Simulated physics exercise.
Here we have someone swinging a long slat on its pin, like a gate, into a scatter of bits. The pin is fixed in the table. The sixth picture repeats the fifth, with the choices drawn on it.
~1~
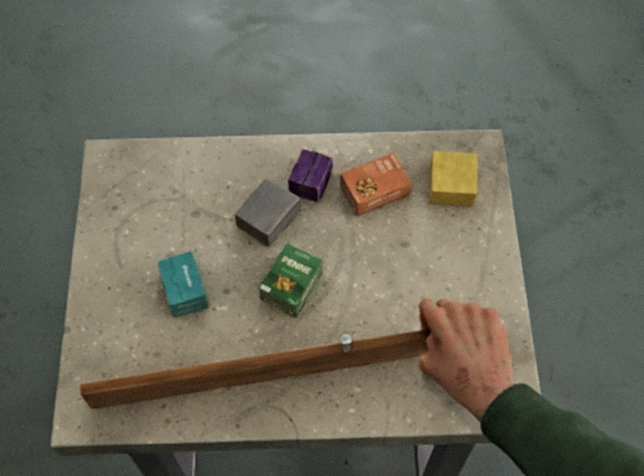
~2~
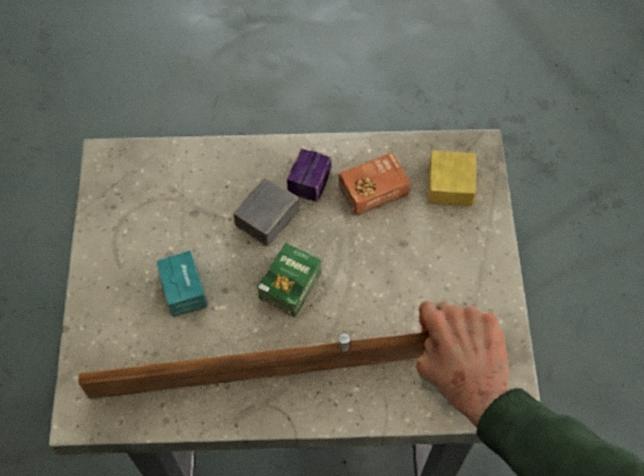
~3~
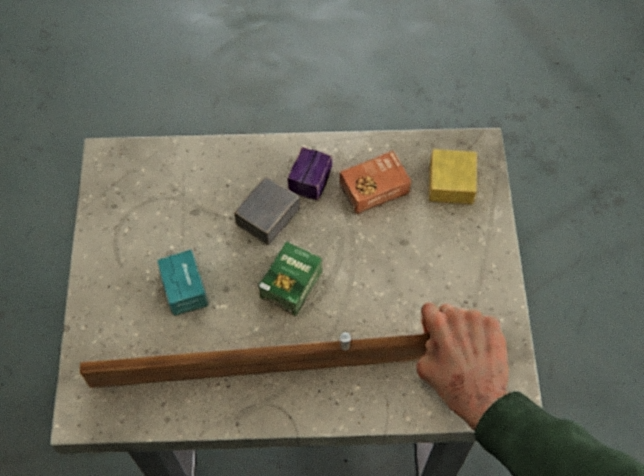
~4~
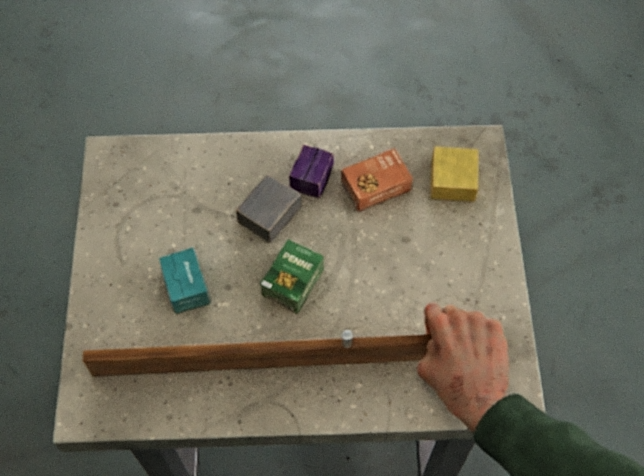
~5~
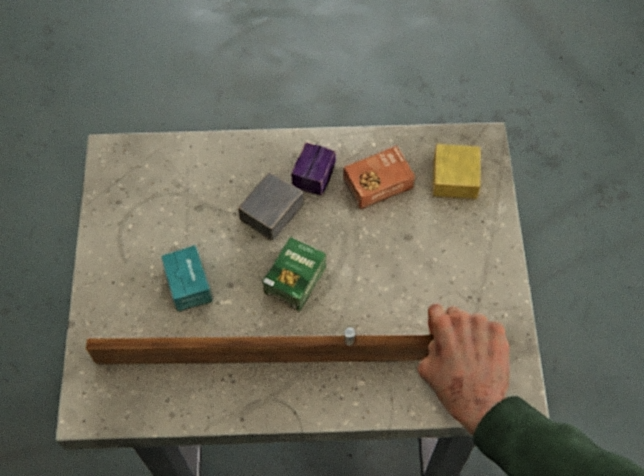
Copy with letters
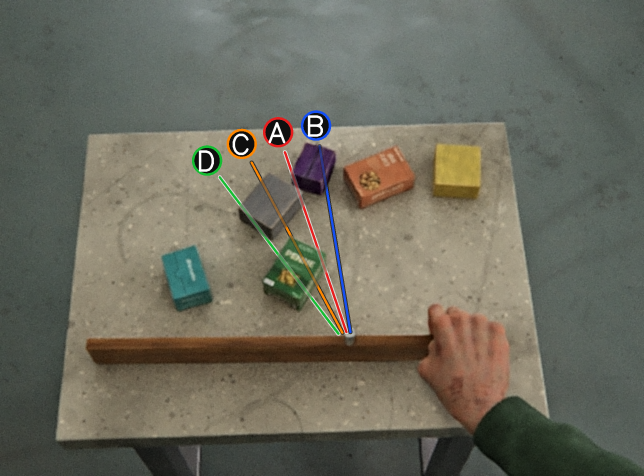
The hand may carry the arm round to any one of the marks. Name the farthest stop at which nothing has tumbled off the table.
No farther than B.
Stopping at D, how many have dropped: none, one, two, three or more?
In all, none.
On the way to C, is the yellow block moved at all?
No.
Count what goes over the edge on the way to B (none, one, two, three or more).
The count is none.
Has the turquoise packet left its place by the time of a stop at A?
Yes.
On the marked copy, A at (314, 237); B at (334, 234); C at (295, 243); D at (277, 252).
With B. Early on, arm (233, 280); turquoise packet (204, 237); yellow block (457, 171).
Further on, arm (282, 237); purple box (348, 148); turquoise packet (268, 185).
At the end, arm (330, 221); yellow block (501, 173); purple box (371, 139); nothing has fallen.
As for the rest, A is safe but short; C is safe but short; D is safe but short.
